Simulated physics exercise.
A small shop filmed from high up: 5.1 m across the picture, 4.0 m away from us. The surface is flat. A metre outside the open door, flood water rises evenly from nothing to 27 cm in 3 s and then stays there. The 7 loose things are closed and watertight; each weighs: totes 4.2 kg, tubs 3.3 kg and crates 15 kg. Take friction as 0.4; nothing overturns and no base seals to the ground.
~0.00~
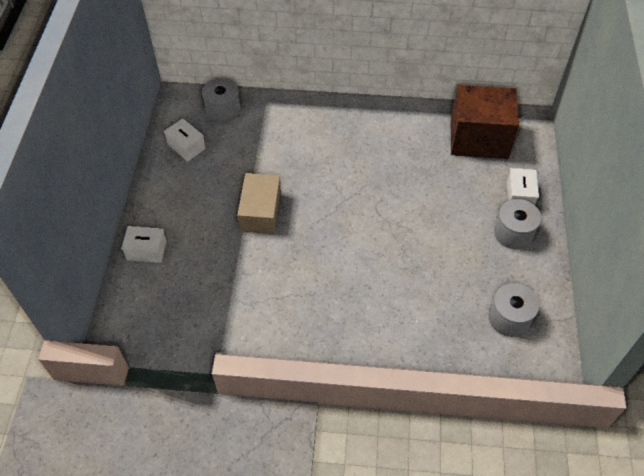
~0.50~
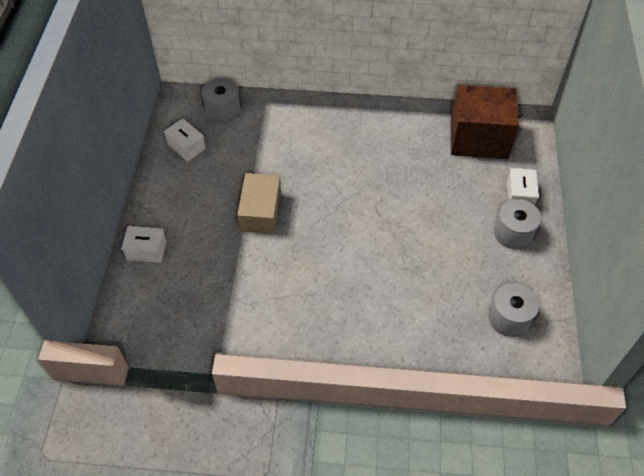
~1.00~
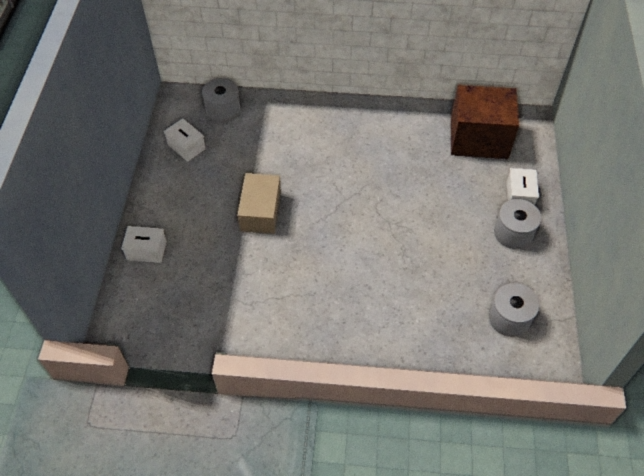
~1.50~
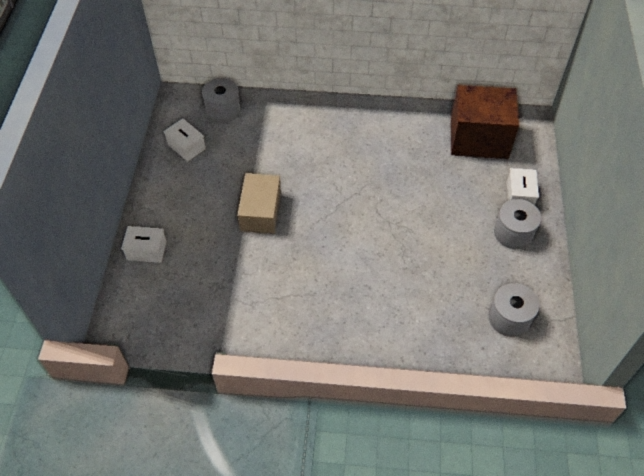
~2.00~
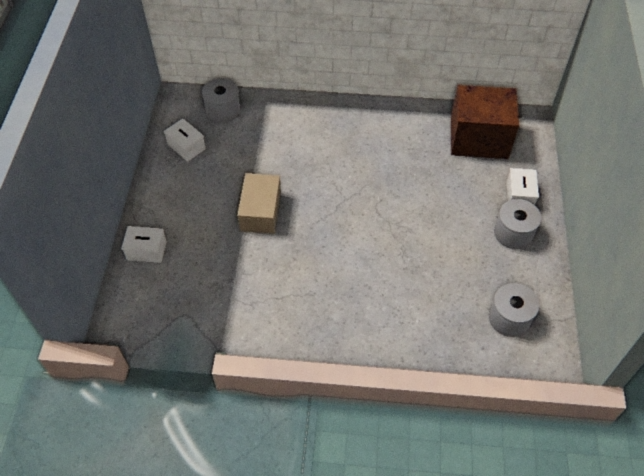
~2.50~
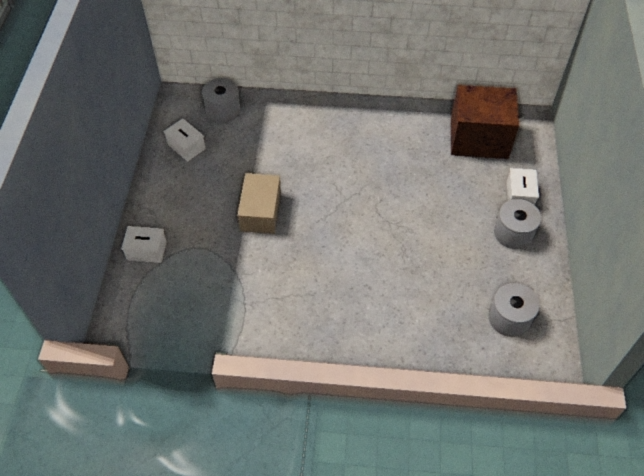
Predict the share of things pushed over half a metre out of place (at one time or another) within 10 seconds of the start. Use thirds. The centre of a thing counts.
Share: At least two thirds.
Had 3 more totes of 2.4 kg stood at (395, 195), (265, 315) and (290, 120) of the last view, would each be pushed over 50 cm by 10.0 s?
In that order: Over, more, over.
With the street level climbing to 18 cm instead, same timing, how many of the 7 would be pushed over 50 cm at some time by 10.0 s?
In that case 3 of them.
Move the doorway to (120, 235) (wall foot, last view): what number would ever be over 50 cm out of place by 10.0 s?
In that case 5 of them.
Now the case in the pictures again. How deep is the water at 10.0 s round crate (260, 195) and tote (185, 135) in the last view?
About 13 and 8 cm.
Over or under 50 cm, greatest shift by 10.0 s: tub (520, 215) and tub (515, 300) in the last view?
In turn: Past it, under.
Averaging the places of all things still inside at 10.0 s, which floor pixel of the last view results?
Around (477, 241).
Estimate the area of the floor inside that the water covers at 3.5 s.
Some 5.5 m2.
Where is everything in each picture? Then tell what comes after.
In the first frame, a tote at (143, 239) rests on the ground; a tub at (520, 215), on the bottom; water covers 0.0 m2; 0 of 7 have shifted.
In the second frame, a tote at (143, 239), on the bottom; a tub at (520, 215) rests on the ground; 0.0 m2 under water; 0 of 7 have shifted.
In the third frame, a tote at (143, 239) rests on the ground; a tub at (520, 215), on the bottom; water covers 0.0 m2; 0 of 7 have shifted.
In the fourth frame, a tote at (143, 239) rests on the ground; a tub at (520, 215), on the bottom; water covers 0.0 m2; 0 of 7 have shifted.
In the fifth frame, a tote at (143, 239), on the bottom; a tub at (520, 215), on the bottom; water covers 0.4 m2; 0 of 7 have shifted.
In the sixth frame, a tote at (143, 239) rests on the ground; a tub at (520, 215) rests on the ground; water covers 1.4 m2; 0 of 7 have shifted.
After 3.5 s 0 of 7 are over 50 cm from their spots; 0 afloat.
After 4.5 s 2 of 7 are over 50 cm from their spots; 1 afloat.
After 7.0 s 4 of 7 are over 50 cm from their spots; 3 afloat.
After 10.0 s 6 of 7 are over 50 cm from their spots, and 6 have been at some point; 6 afloat.
